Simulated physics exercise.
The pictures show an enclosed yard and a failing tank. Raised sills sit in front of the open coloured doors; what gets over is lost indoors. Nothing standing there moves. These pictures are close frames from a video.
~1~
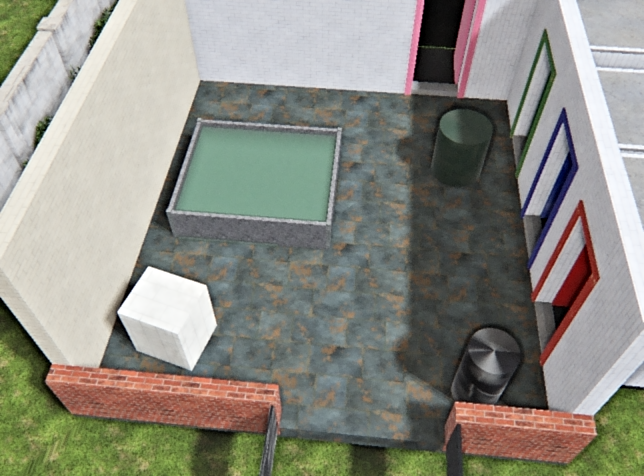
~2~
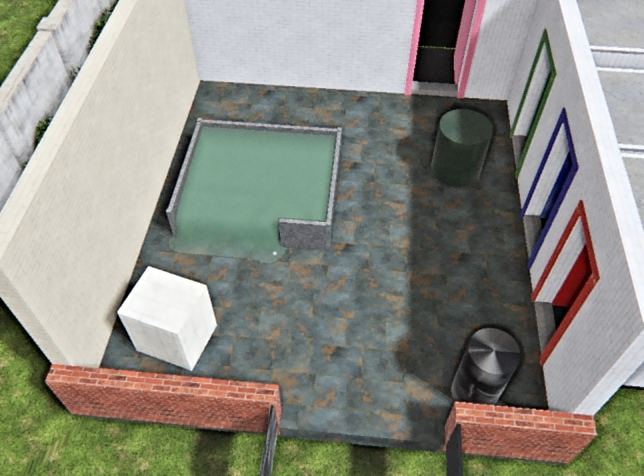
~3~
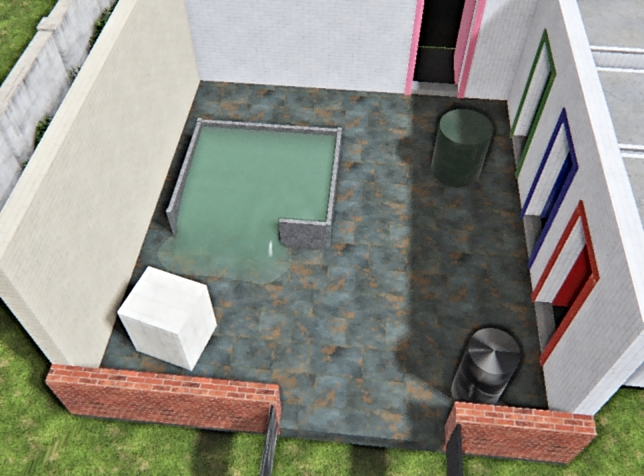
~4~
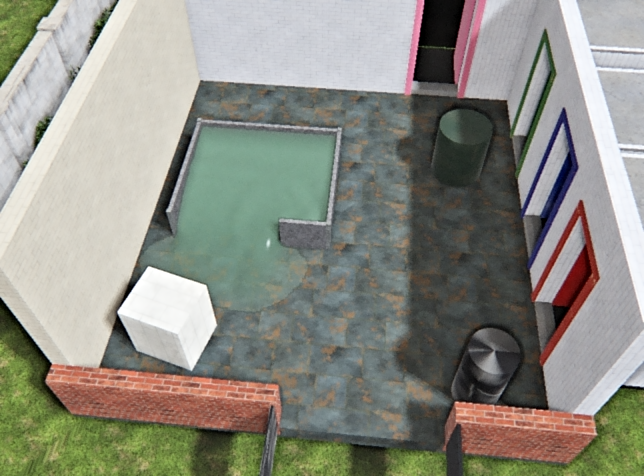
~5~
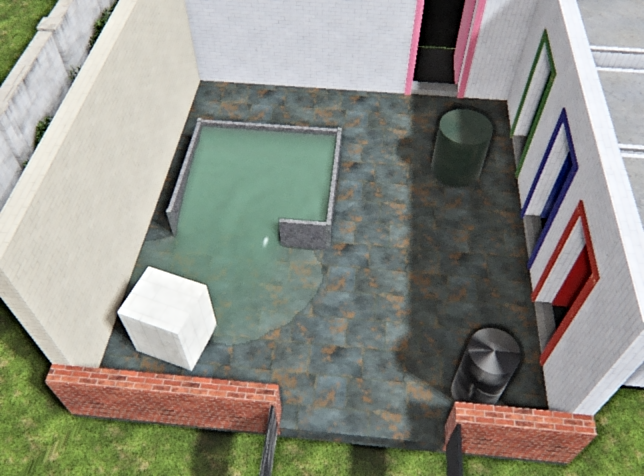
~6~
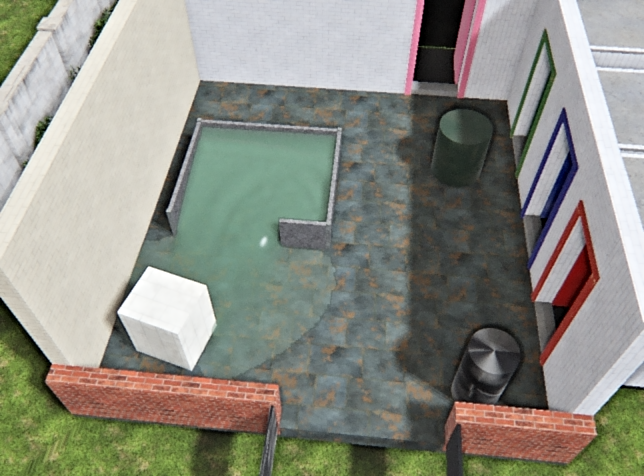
A large tank's front wall opens and green water spreads across the yard around a white block.
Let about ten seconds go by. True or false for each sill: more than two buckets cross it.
Blue door - false; pink door - false; green door - false; red door - true.
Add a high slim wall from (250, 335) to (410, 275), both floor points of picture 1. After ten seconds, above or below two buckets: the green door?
Reading for green: It gets too little.
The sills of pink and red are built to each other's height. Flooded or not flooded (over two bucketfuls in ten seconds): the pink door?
Answer in a nutshell: The pink door falls below the limit.
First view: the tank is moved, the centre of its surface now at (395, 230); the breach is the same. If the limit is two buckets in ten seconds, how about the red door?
My take is that the red door remains below.
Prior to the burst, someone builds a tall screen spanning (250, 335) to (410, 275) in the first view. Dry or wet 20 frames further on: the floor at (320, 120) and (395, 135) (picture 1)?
As listed: Free of water, free of water.
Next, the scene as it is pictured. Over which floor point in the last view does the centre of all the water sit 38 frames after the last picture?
That comes out near (286, 267).
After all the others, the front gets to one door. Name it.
Result: The pink-painted one.
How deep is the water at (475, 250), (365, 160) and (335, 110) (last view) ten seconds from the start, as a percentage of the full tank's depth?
Readings in order: Around 10, 8 and 4 %.
A moment on, water covers 20 % of the floor; the blue door not reached, the pink door not reached, the green door not reached, the red door not reached.
Next, water covers 25 % of the floor; the blue door not reached, the pink door not reached, the green door not reached, the red door not reached.
Then, water covers 35 % of the floor; the blue door not reached, the pink door not reached, the green door not reached, the red door not reached.
Later, water covers 60 % of the floor; the blue door wet at the sill, nothing in, the pink door not reached, the green door not reached, the red door over two buckets in.
In the end, water covers 95 % of the floor; the blue door wet at the sill, nothing in, the pink door wet at the sill, nothing in, the green door wet at the sill, nothing in, the red door far over two buckets in.
